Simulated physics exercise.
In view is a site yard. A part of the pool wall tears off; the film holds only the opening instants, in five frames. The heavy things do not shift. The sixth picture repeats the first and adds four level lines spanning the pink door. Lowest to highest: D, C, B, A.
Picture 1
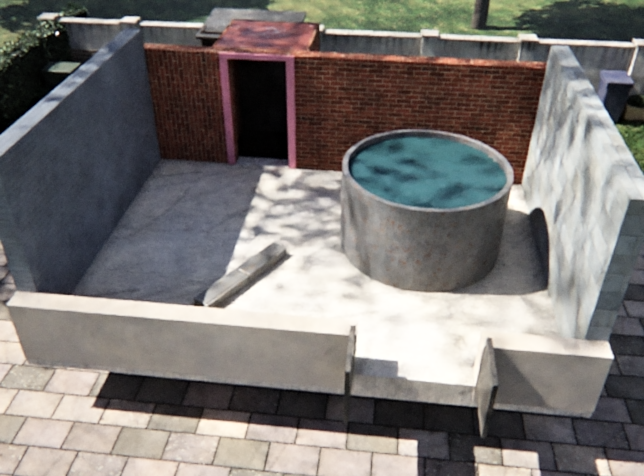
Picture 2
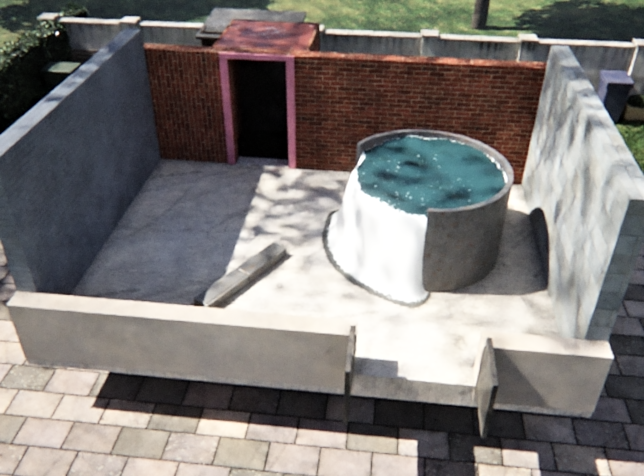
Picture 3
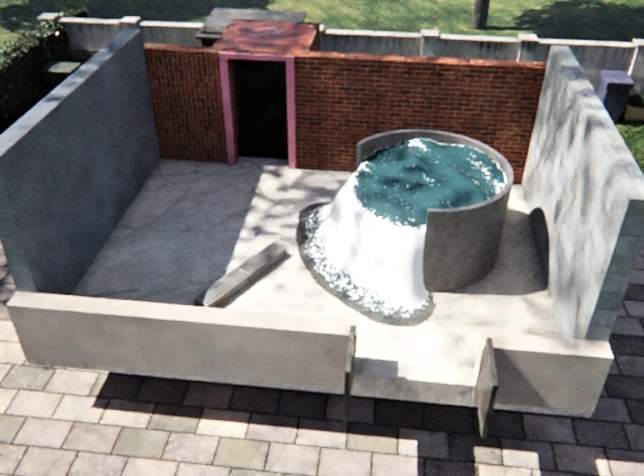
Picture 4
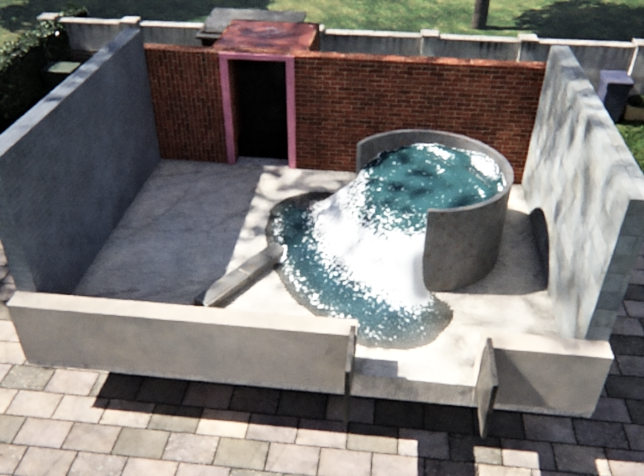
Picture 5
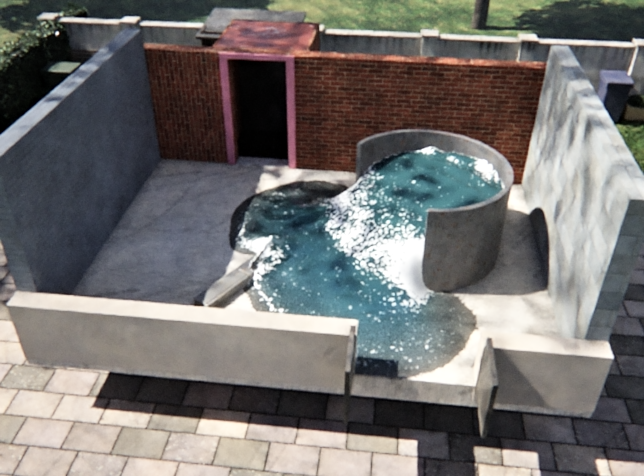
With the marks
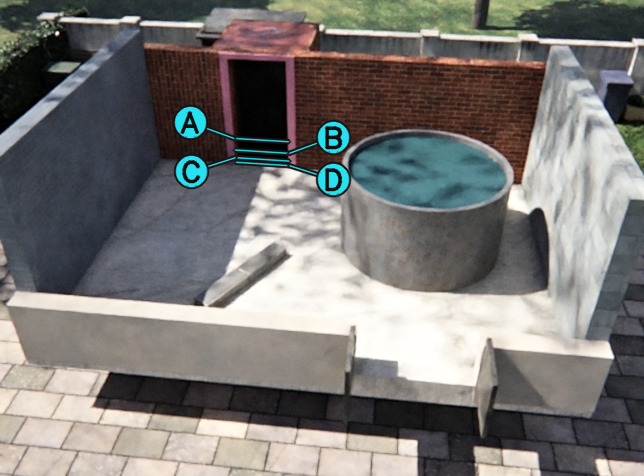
Water, teal and topped with white foam, sits in a round grey tank right of centre in a paved yard, seen from above by a still camera. Grey walls flank the yard, with a red brick wall and pink doorway behind and a low pale wall with an open gate in front. The tank's left side opens, and water pours out, spreading left and forward across the floor around a small slanted block.
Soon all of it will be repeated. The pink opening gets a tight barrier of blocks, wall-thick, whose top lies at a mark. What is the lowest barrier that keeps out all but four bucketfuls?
Height B.
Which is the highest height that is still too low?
C it is.
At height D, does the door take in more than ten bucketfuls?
Yes, clearly.
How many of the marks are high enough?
Two of the four.
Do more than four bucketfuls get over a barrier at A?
No.
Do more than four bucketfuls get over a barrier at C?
Yes.
On the marked copy, A at (261, 140); B at (261, 151); C at (262, 159); D at (262, 163); from the bottom up D, C, B, A.
For height A, nothing gets over.
For height B, a bucket or two gets in.
For height C, about 10 bucketfuls get in.
For height D, dozens of bucketfuls pour in.
